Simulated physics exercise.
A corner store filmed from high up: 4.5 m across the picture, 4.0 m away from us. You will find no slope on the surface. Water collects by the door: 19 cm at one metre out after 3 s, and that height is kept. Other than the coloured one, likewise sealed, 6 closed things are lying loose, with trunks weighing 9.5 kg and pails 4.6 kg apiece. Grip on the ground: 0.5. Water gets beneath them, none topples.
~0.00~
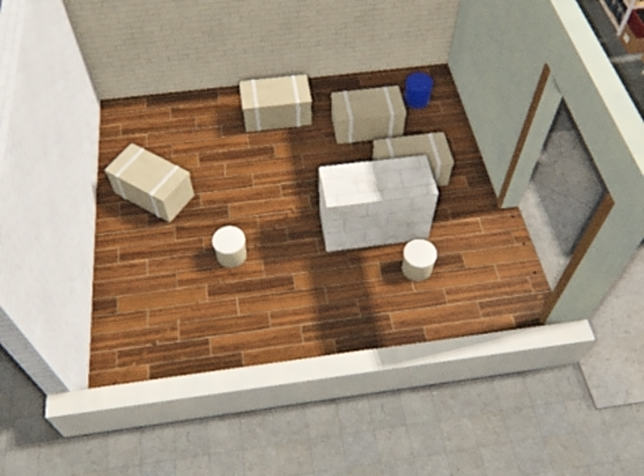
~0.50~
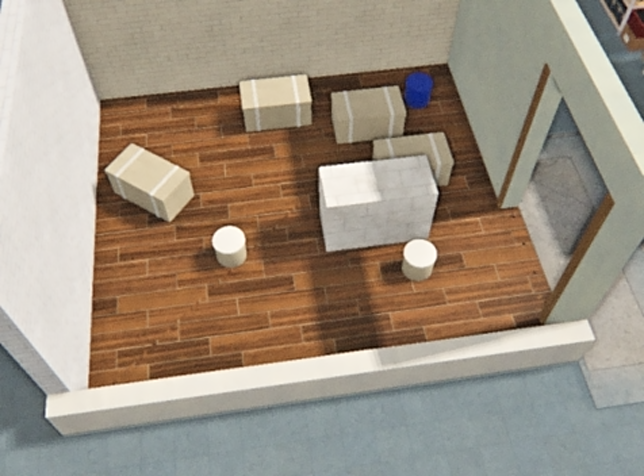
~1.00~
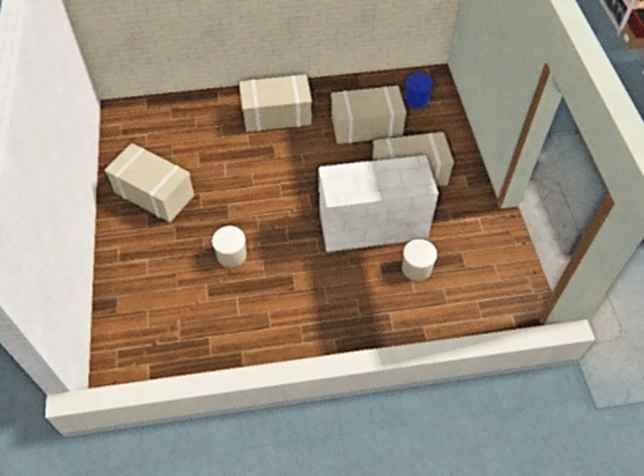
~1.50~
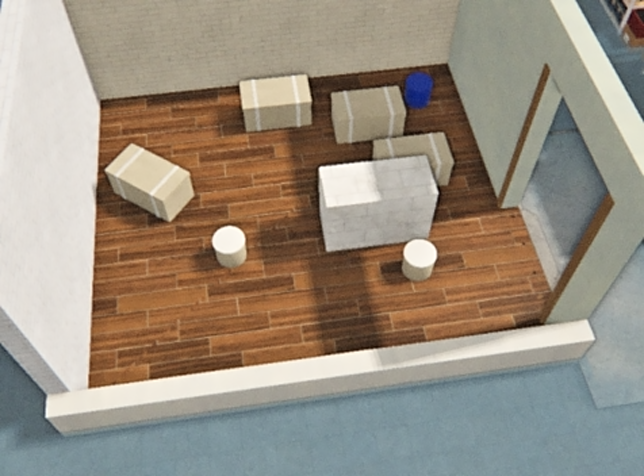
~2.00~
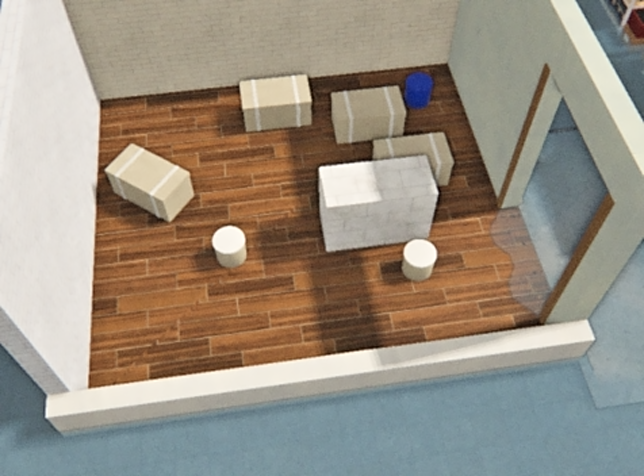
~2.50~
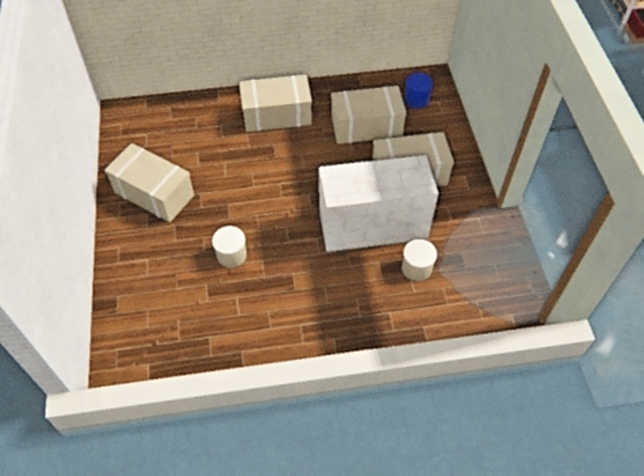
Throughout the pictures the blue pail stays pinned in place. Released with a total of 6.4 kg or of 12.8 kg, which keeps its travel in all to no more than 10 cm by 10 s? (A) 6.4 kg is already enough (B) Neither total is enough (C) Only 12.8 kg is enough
Option A: 6.4 kg is already enough.
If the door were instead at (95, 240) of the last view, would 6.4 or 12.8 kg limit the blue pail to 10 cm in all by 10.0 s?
Outcome - the heavier pick is required.
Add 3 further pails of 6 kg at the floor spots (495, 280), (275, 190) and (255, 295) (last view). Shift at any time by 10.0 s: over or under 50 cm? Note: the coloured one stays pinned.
Taking them in order, the first is beyond the line, the second inside the line and the third beyond the line.
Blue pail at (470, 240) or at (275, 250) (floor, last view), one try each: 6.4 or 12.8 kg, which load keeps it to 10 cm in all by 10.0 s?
Well, first neither mass is sufficient, and next the light mass is sufficient.
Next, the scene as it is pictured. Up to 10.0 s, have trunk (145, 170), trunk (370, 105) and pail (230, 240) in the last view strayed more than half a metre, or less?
The three come out further, further, not as far, in that order.
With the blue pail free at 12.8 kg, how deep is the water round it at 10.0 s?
About 6 cm.
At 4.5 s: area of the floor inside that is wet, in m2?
I'd put it close to 6.5 m2.
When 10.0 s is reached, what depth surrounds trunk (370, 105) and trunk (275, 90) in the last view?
Close to 6 and 6 centimetres.
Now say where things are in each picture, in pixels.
The first picture shows the blue pail at (420, 82), on the bottom; 0.0 m2 under water; 0 of 7 have shifted.
The second picture shows the blue pail at (420, 82) rests on the ground; 0.0 m2 under water; 0 of 7 have shifted.
The third picture shows the blue pail at (420, 82) rests on the ground; 0.0 m2 under water; 0 of 7 have shifted.
The fourth picture shows the blue pail at (420, 82), on the bottom; 0.0 m2 under water; 0 of 7 have shifted.
The fifth picture shows the blue pail at (420, 82), on the bottom; 0.1 m2 under water; 0 of 7 have shifted.
The sixth picture shows the blue pail at (420, 82), on the bottom; water covers 0.8 m2; 0 of 7 have shifted.
After 3.5 s the blue pail would be 0 cm from its start with 6.4 kg and 0 cm from its start with 12.8 kg; 0 cm of water round it then.
After 4.5 s the blue pail would be 0 cm from its start with 6.4 kg and 0 cm from its start with 12.8 kg; 0 cm of water round it then.
After 7.0 s the blue pail would be 0 cm from its start with 6.4 kg and 0 cm from its start with 12.8 kg; 3 cm of water round it then.
After 10.0 s the blue pail would be 0 cm from its start with 6.4 kg and 0 cm from its start with 12.8 kg; 6 cm of water round it then.
